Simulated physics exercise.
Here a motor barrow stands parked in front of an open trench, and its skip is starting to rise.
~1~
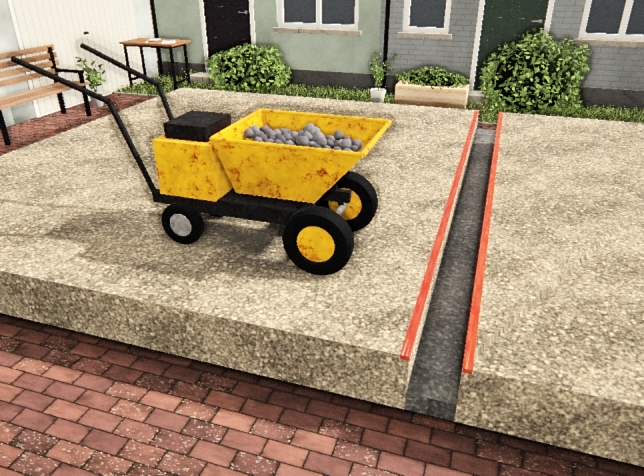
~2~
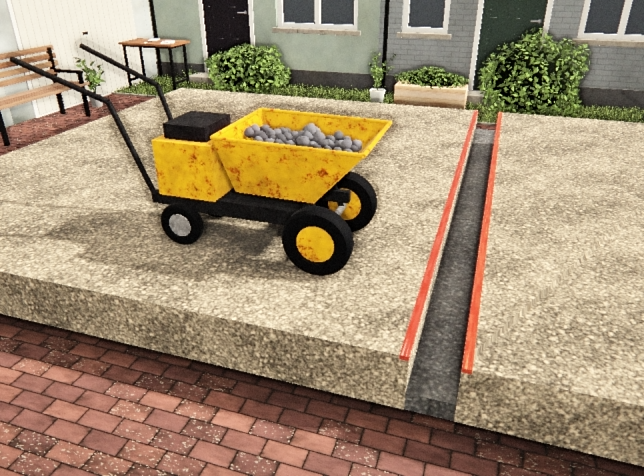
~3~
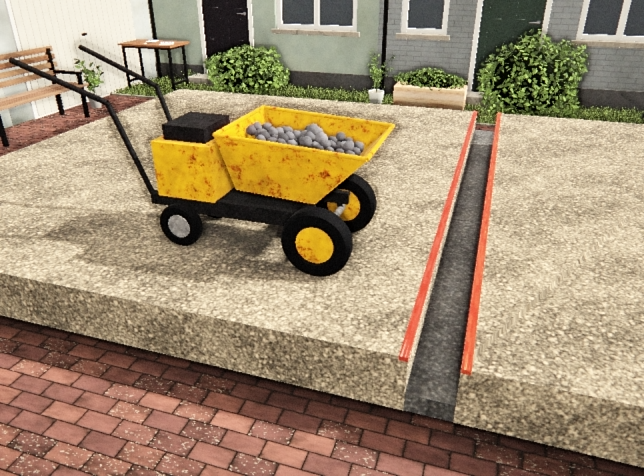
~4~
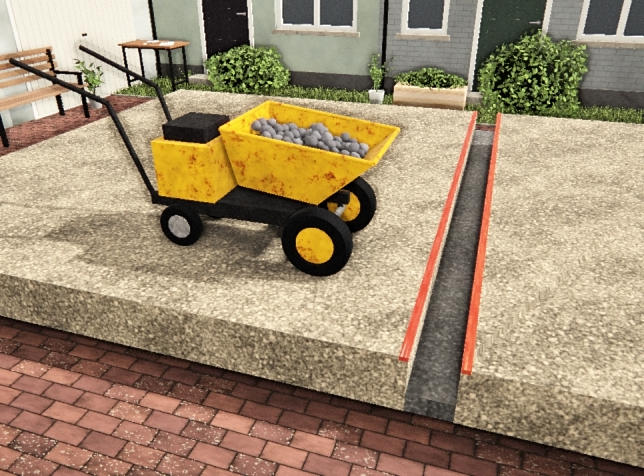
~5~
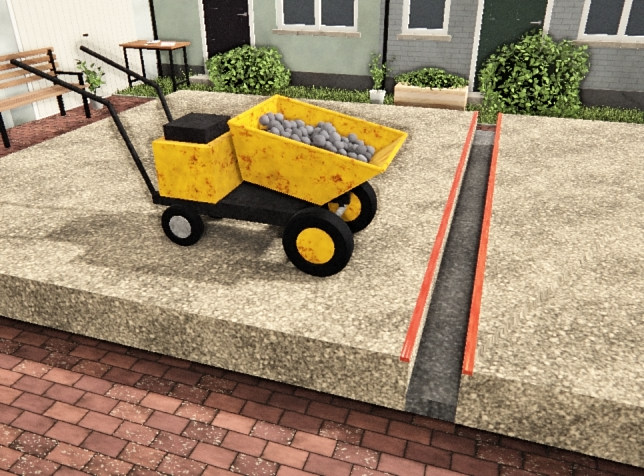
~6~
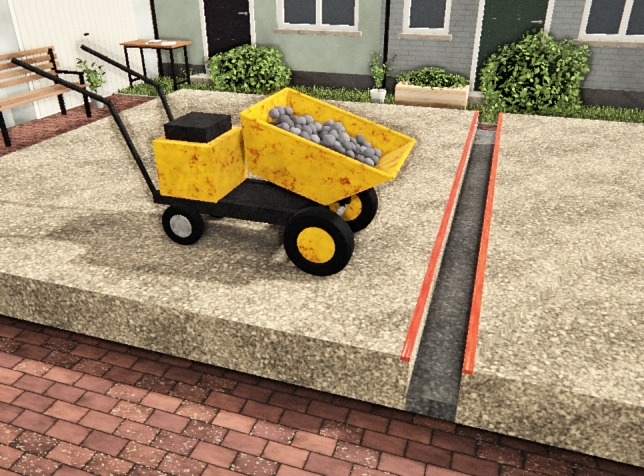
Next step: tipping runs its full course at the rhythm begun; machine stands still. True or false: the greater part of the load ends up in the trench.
True.
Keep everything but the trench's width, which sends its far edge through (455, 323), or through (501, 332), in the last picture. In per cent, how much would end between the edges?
In order: Some 40 per cent, then some 90 per cent.
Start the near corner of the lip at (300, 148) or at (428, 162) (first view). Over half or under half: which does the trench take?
At the earlier place the lesser portion ends between the edges, at the later place the lesser portion.
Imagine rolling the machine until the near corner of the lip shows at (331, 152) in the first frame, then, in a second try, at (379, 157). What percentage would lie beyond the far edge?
About 0 percent the first time, about 20 percent the second.
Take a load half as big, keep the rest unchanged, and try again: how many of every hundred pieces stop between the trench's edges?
About 80 %.
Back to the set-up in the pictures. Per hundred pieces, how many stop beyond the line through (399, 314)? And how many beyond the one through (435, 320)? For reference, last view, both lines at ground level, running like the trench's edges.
Around 80 per cent for the first, around 60 per cent for the second.
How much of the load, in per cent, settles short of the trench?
0 per cent.
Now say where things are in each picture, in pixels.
Lip of the skip (363, 155), level; top of the load (301, 141), round cobbles; first edge of the trench (417, 316); far edge (473, 326), the trench under half as wide as the skip, and about as deep as wide, in the first picture.
Lip of the skip (363, 156), level; top of the load (302, 141), in the second picture.
Lip of the skip (367, 160), tipped barely; top of the load (290, 138), in the third picture.
Lip of the skip (373, 164), tipped a little; top of the load (281, 138), in the fourth picture.
Lip of the skip (382, 170), tipped a little; top of the load (284, 135), in the fifth picture.
Lip of the skip (392, 178), tipped clearly; top of the load (293, 130); first edge of the trench (417, 316); far edge (474, 327), in the sixth picture.
Just after the last frame, skip tipped steeply; every one in the skip.
A moment on, skip tipped right over; roughly two thirds in the skip; just a few short of the trench; roughly a third in or heaped over the trench; just a few falling.
Further on, skip tipped right over; roughly a quarter in the skip; roughly two thirds in or heaped over the trench; about a tenth beyond it.
When it is over, skip tipped right over; roughly a quarter in the skip; roughly two thirds in or heaped over the trench; about a tenth beyond it.
